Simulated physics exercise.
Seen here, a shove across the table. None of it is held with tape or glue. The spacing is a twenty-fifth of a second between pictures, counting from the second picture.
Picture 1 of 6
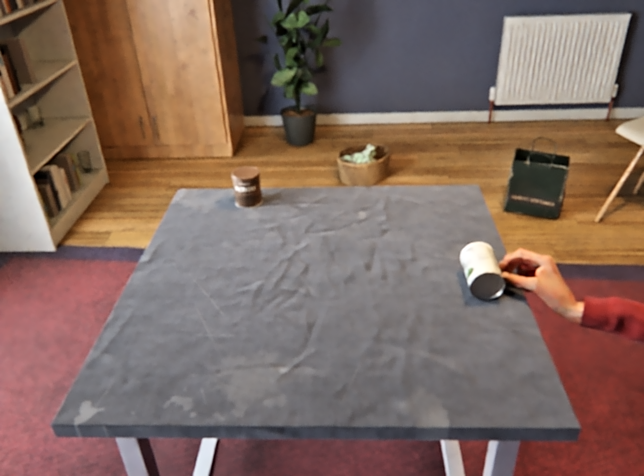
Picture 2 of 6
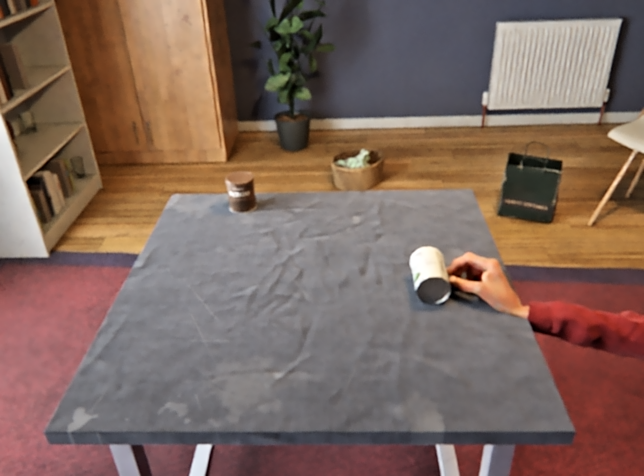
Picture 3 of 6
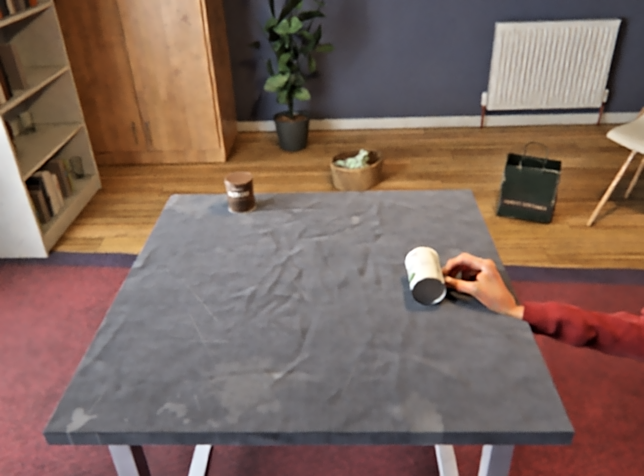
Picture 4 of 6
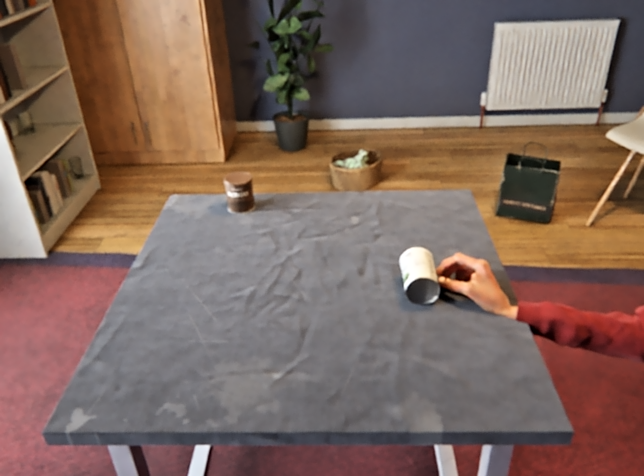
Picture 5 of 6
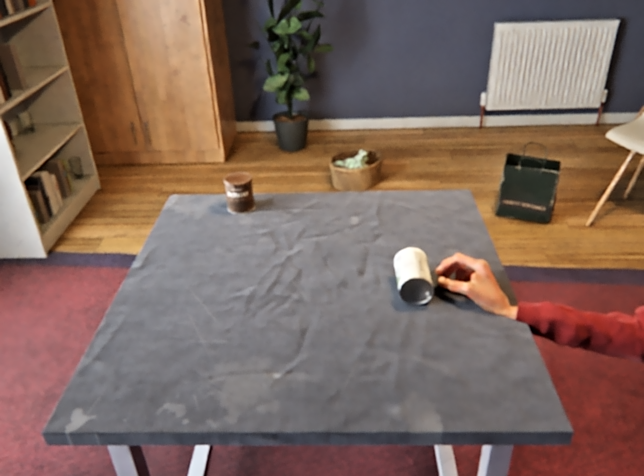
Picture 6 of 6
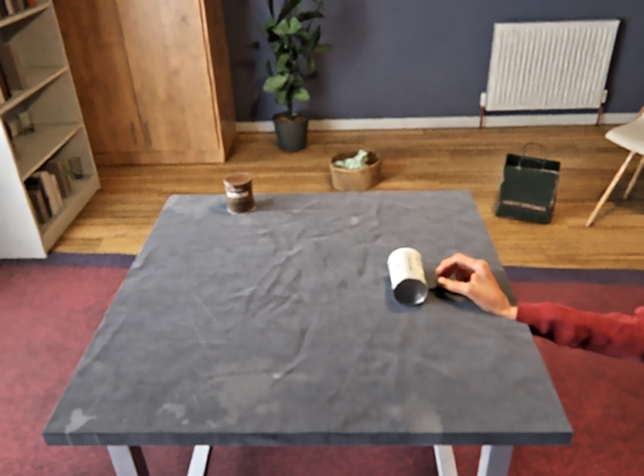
A hand in a red sleeve pushed a white tin lying on its side leftward across a grey table, then the tin rolled a little further left, just clear of the fingers.
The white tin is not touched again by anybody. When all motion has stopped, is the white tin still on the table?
It is going to finish on the table.
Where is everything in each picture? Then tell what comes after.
Under the hand; white tin (482, 271), in the first frame.
Under the hand; white tin (430, 275), in the second frame.
Under the hand; white tin (425, 276), in the third frame.
White tin (420, 276), in the fourth frame.
White tin (413, 276), in the fifth frame.
White tin (408, 277) rolled a little, in the sixth frame.
Then, 0.10 s after the last picture, white tin rolled about its own width near (394, 277).
Then, 0.30 s after the last picture, white tin rolled about its own width near (371, 277).
Then, 0.50 s after the last picture, white tin rolled well along near (353, 277).
Then, 0.90 s after the last picture, white tin rolled well along near (331, 278).
At rest, moved from the start, white tin. Seen from the same camera at the end, white tin near (328, 278).
